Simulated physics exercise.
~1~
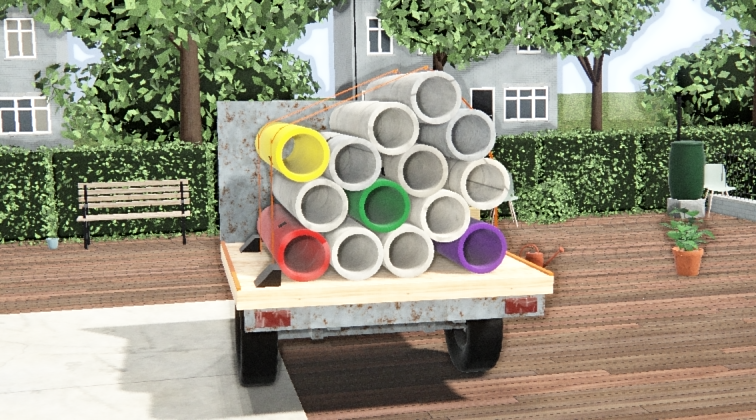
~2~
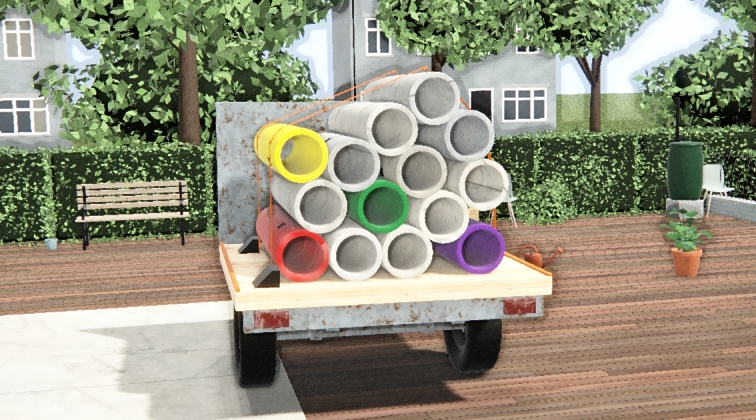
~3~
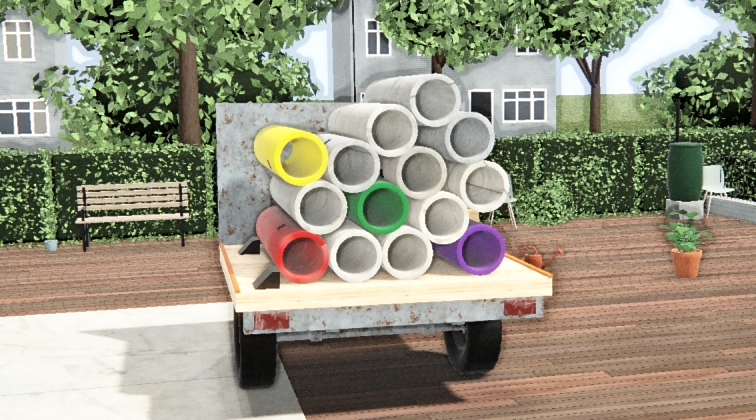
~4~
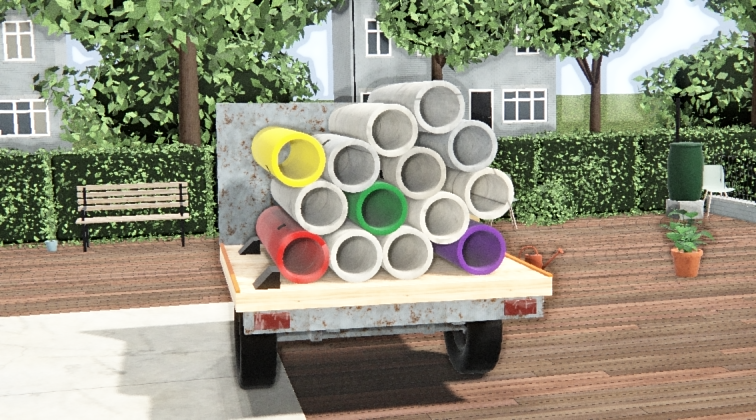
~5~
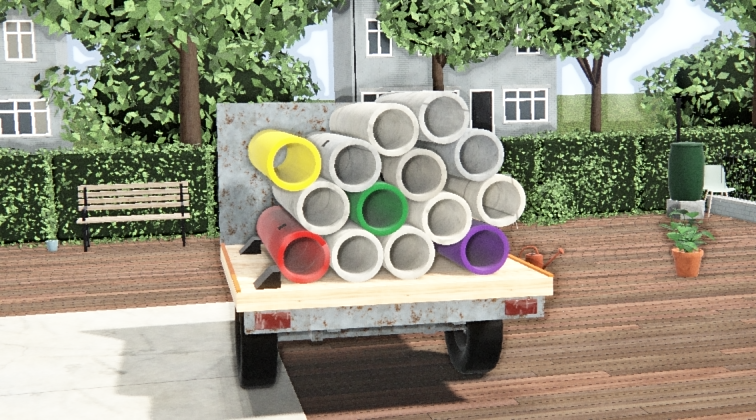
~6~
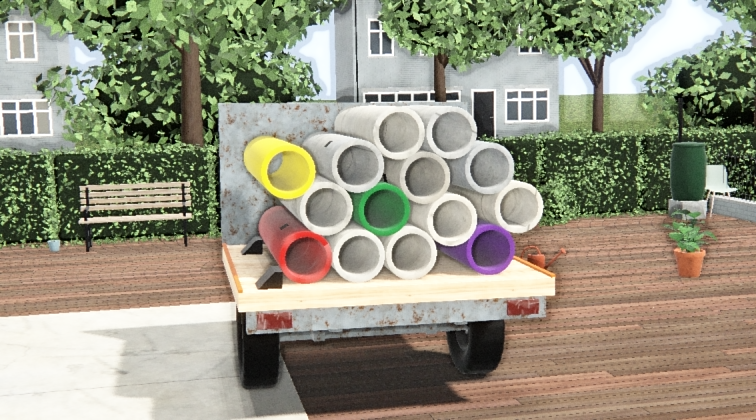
A stack of thick-walled concrete pipes sits on a farm trailer seen from behind, parked on a patio before a hedge, trees and grey houses. Yellow is at upper left, red below it, green near the middle and purple at lower right, the rest grey. The straps disappear, then the topmost grey pipe sinks rightward, the right-hand pipes shift outward and yellow edges down-left, while the view stays still.
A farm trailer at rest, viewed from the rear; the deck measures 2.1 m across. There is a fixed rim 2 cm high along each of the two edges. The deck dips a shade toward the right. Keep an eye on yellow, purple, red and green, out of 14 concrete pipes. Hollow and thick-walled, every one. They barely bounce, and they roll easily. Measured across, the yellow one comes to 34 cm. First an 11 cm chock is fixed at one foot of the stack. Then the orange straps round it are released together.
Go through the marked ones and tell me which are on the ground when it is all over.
Yellow ends on the ground. Purple ends on the ground. Red does not. Green does not.
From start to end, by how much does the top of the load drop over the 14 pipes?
50 cm.
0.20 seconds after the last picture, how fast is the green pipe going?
Speed: Around 0.2 m/s.
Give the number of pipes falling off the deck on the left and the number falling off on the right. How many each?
On the left it's 1, and on the right it's 5.
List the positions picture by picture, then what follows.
Yellow at (303, 155), purple at (483, 249), red at (305, 256), green at (385, 207); straps on; chock at (276, 277); the deck is a shade lower on the right; 4 of the 14 lie on the deck itself, in the first frame.
Yellow at (302, 156), purple at (482, 250), red at (304, 257), green at (384, 208); straps tight, in the second frame.
Yellow at (302, 159), purple at (482, 251), red at (304, 258), green at (384, 209); no straps, in the third frame.
Yellow at (299, 160), purple at (482, 251), red at (304, 259), green at (383, 210); no straps, in the fourth frame.
Yellow at (295, 164), purple at (486, 251), red at (305, 258), green at (383, 210); no straps, in the fifth frame.
Yellow at (289, 172), purple at (491, 251), red at (306, 258), green at (385, 211); no straps; chock at (277, 279), in the sixth frame.
Then, 0.2 s after the last picture, yellow is in the air, 20 cm from the left edge, rolling left; purple is on the deck, 25 cm from the right edge, rolling right; red is on the deck, 45 cm from the left edge; green is up on others, 95 cm from the left edge, rolling right; 1 gone from the deck.
Then, 0.5 s after the last picture, yellow is dropping off the left side; purple is on the deck, 5 cm from the right edge, rolling right; no change for red, green; 3 gone from the deck.
Then, 0.7 s after the last picture, yellow is dropping off the left side; purple is dropping off the right side; no change for red, green; 4 gone from the deck.
At rest (4.4 s after the last picture), yellow is on the ground to the left; purple is down on the right; red is on the deck, 45 cm from the left edge; green is up on others, 100 cm from the right edge; 6 gone from the deck.
